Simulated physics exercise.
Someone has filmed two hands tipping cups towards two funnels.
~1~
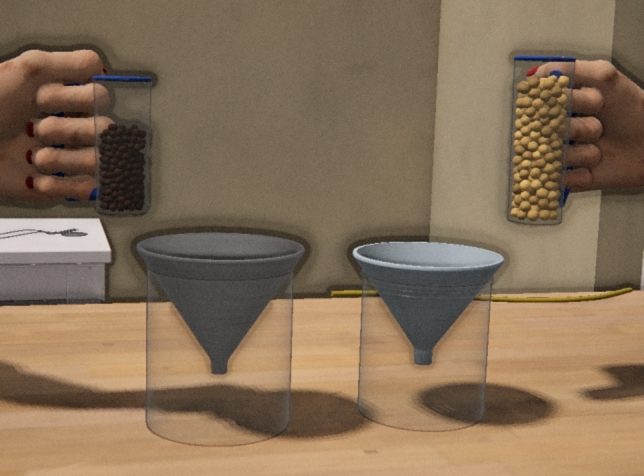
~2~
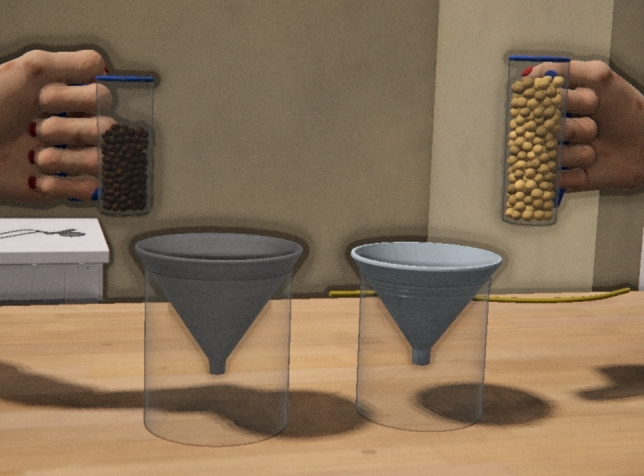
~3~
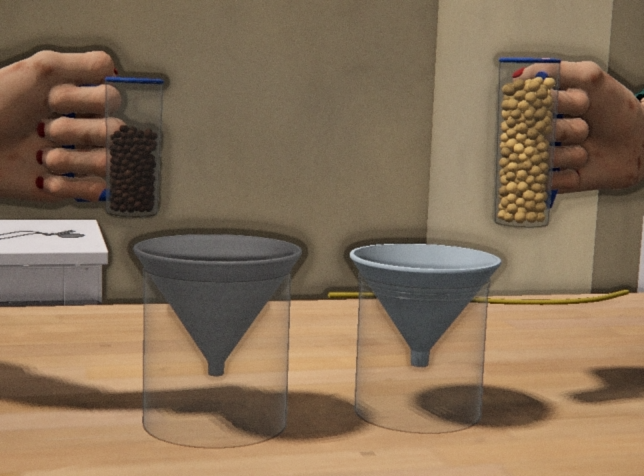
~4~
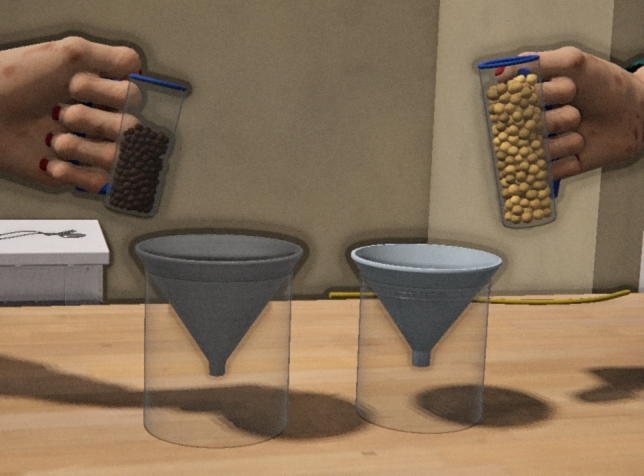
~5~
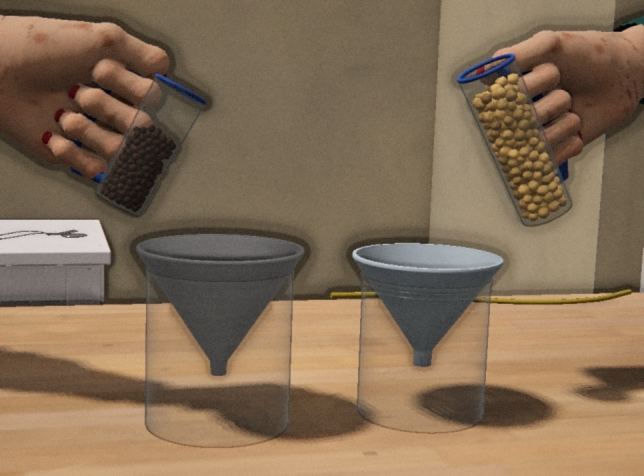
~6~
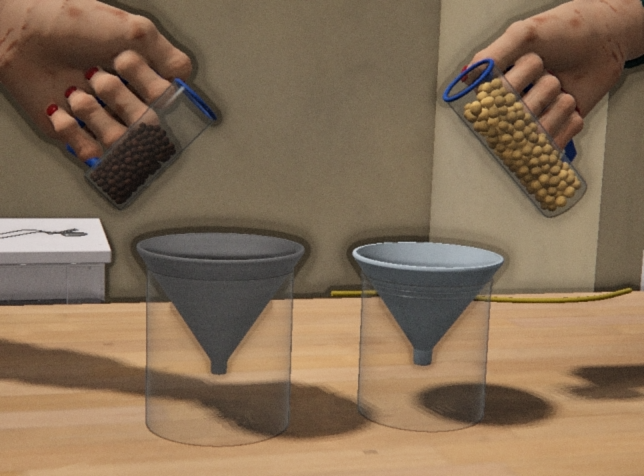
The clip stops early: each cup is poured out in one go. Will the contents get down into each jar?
In the end the left one gets blocked, and the right one gets blocked.
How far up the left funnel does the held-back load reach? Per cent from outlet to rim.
Near 60 %.
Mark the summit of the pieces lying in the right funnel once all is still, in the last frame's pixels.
Close to (397, 273).
Then, 0.28 s after the last picture, left, all still in the cup; right, all still in the cup.
Then, 0.59 s after the last picture, left, all still in the cup; right, nearly all still in the cup, a stray few in or over the funnel.
Then, 0.95 s after the last picture, left, about a third still in the cup, about two thirds in or over the funnel, a stray few down in the jar; right, most still in the cup, about a quarter in or over the funnel, a stray few down in the jar.
At rest, left, nearly all stuck in the funnel, a stray few down in the jar; right, nearly all stuck in the funnel, a stray few down in the jar.
